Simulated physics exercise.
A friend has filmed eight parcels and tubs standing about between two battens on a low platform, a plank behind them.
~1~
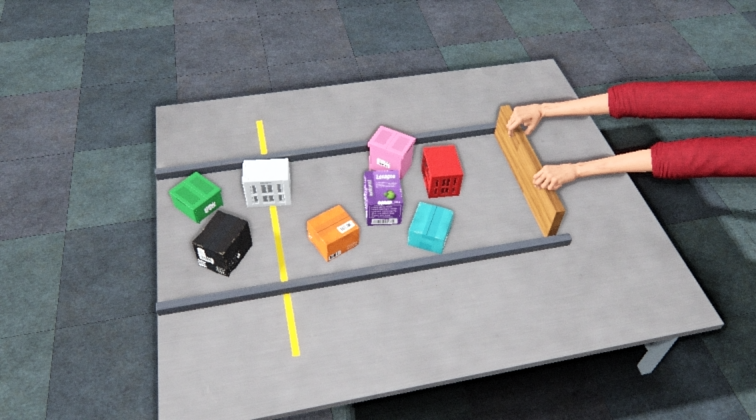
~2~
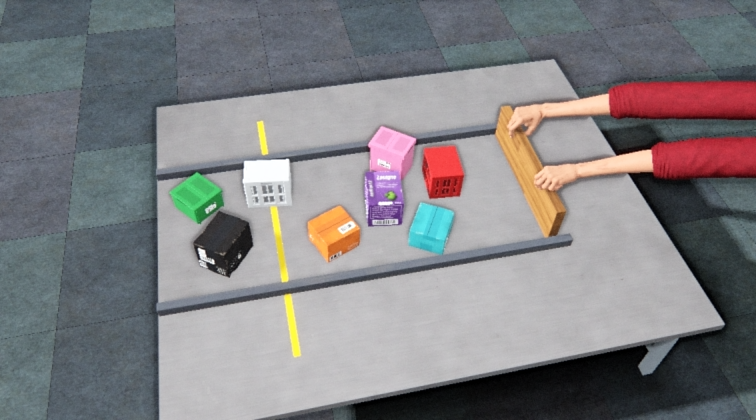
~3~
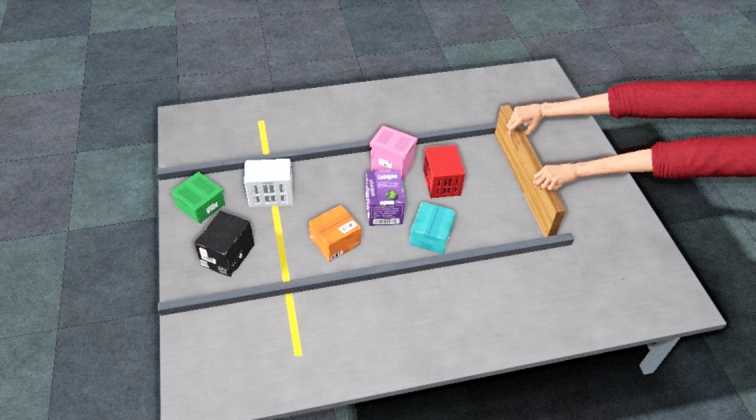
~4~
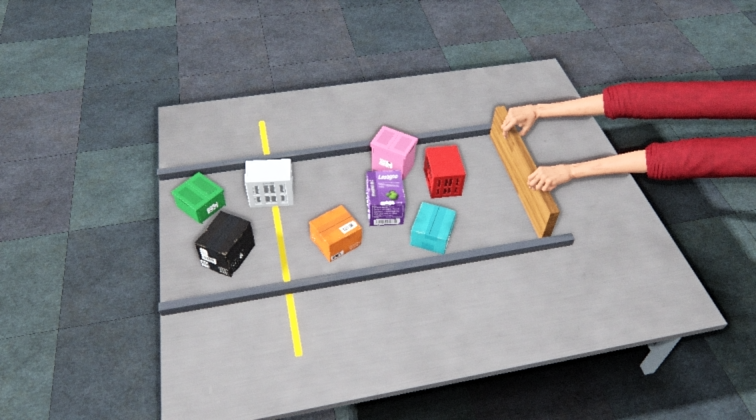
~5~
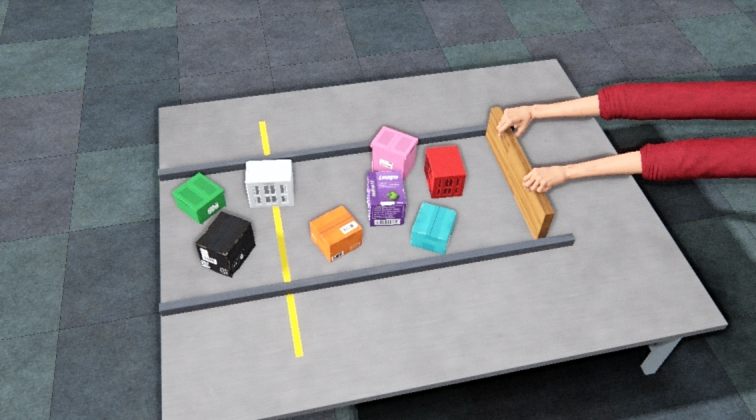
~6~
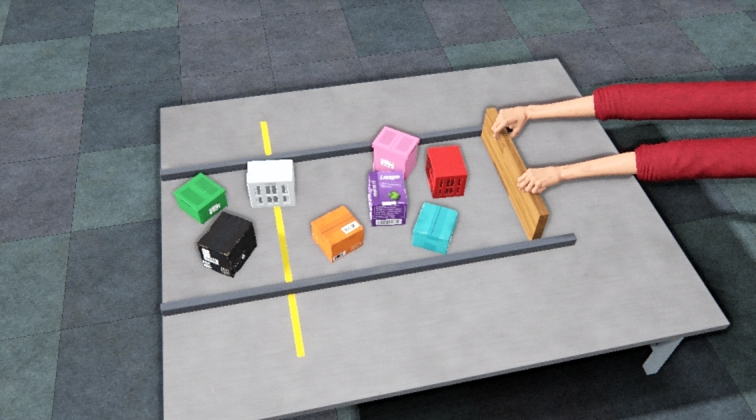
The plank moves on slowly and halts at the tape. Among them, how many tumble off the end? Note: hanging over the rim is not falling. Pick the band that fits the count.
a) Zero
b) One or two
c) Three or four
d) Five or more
Zero (a).
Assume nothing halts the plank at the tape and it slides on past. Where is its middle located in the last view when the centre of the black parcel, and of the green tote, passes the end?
The middle is at (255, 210) when it's the black parcel, and at (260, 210) when it's the green tote.
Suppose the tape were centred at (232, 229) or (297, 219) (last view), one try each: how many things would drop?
On the ground you'd count 2 the first time and 0 the second.
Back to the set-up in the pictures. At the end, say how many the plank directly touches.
Total: 3.
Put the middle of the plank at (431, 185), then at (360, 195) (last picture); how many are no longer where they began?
Moved so far: 4, later 5.
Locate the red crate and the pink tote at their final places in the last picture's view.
Red crate at about (260, 202), pink tote at about (257, 169).
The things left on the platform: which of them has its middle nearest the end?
The green tote is the one.
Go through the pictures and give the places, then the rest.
The first frame shows green tote (197, 198); black parcel (223, 244); white crate (268, 183); plank (527, 169); tape (275, 221).
The second frame shows black parcel (224, 244); turquoise parcel (432, 229).
The third frame shows white crate (270, 183); orange parcel (335, 233).
The fourth frame shows green tote (200, 198); red crate (444, 172).
The fifth frame shows black parcel (227, 245); plank (517, 171).
The sixth frame shows green tote (202, 199); black parcel (228, 245); white crate (272, 184); plank (512, 172); tape (279, 222).
Soon after, none off yet; green tote at rest near (202, 199); black parcel at rest near (228, 245); white crate at rest near (272, 184).
At rest, the number that fall off is zero.
